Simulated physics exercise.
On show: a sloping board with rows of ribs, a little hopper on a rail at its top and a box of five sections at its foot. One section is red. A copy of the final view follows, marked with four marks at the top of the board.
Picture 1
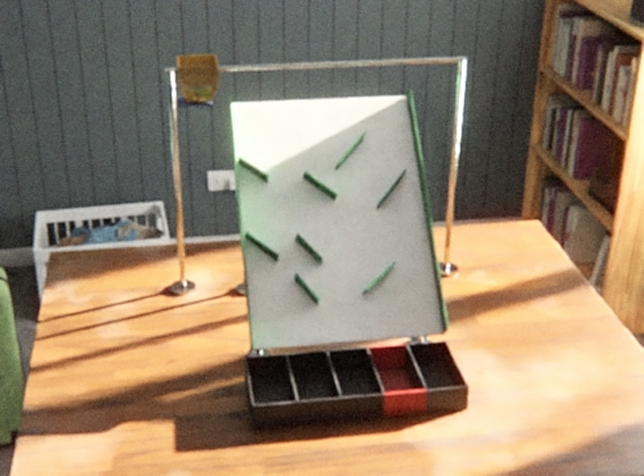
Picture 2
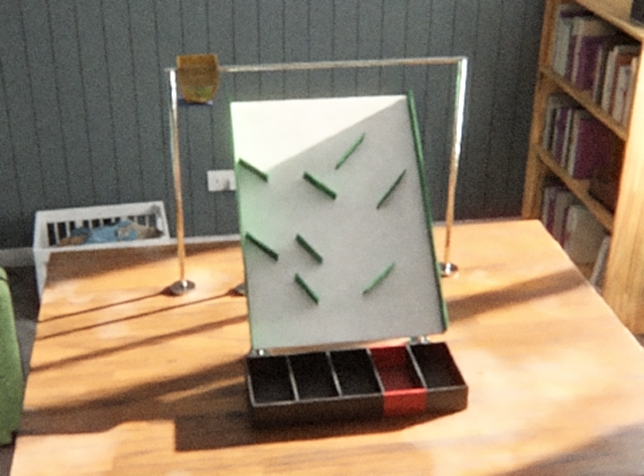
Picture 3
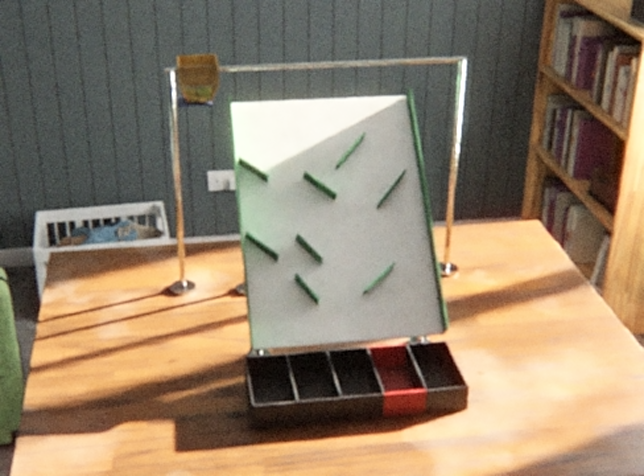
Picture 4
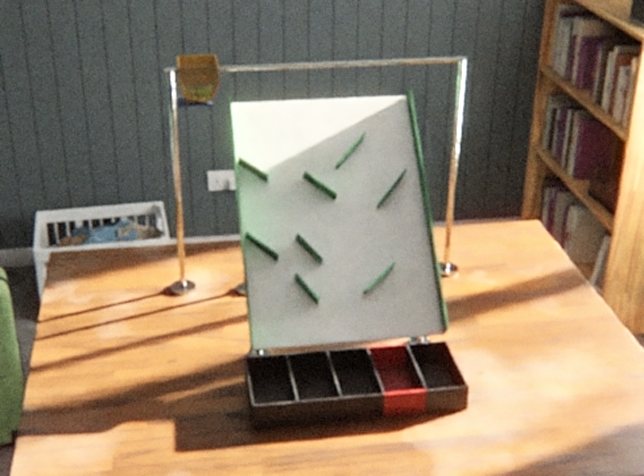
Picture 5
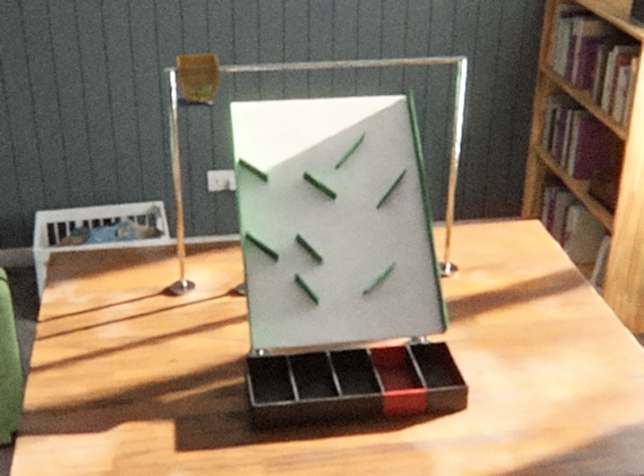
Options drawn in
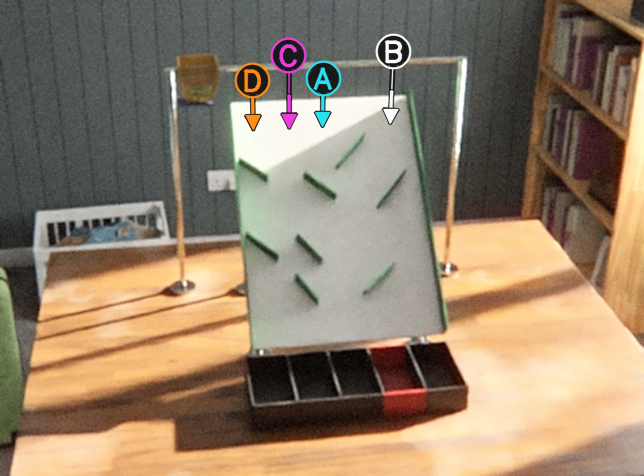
A sloping white board with green ribs standing motionless on a wooden table above a black sectioned box with one red section.
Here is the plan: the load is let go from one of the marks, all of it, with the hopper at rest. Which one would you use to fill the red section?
I would pick mark D.
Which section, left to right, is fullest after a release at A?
It is the third one.
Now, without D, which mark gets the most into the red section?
C it is.
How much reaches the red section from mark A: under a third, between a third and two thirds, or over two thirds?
Mark A gives under a third.
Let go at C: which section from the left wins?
It is the third one.
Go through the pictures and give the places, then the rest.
The first frame shows hopper near (199, 93), dried peas, door shut.
The second frame shows ribs (239, 157) to (269, 176), (338, 164) to (365, 132), (305, 171) to (337, 195).
The third frame shows ribs (379, 203) to (406, 169), (246, 232) to (279, 256), (297, 234) to (322, 259).
The fourth frame shows ribs (296, 274) to (319, 300), (365, 290) to (395, 263).
The fifth frame shows red section near (405, 402), number 4 of 5 from the left.
On the marked copy, mark A meets the board at (322, 121); mark B meets the board at (390, 118); mark C meets the board at (289, 123); mark D meets the board at (253, 124).
With A, none at all in the red section, the whole lot in other sections.
With B, only a few in the red section, all but a few in other sections, only a few outside the box.
With C, a small share in the red section, the bulk in other sections.
With D, close to half in the red section, close to a third in other sections, only a few outside the box.
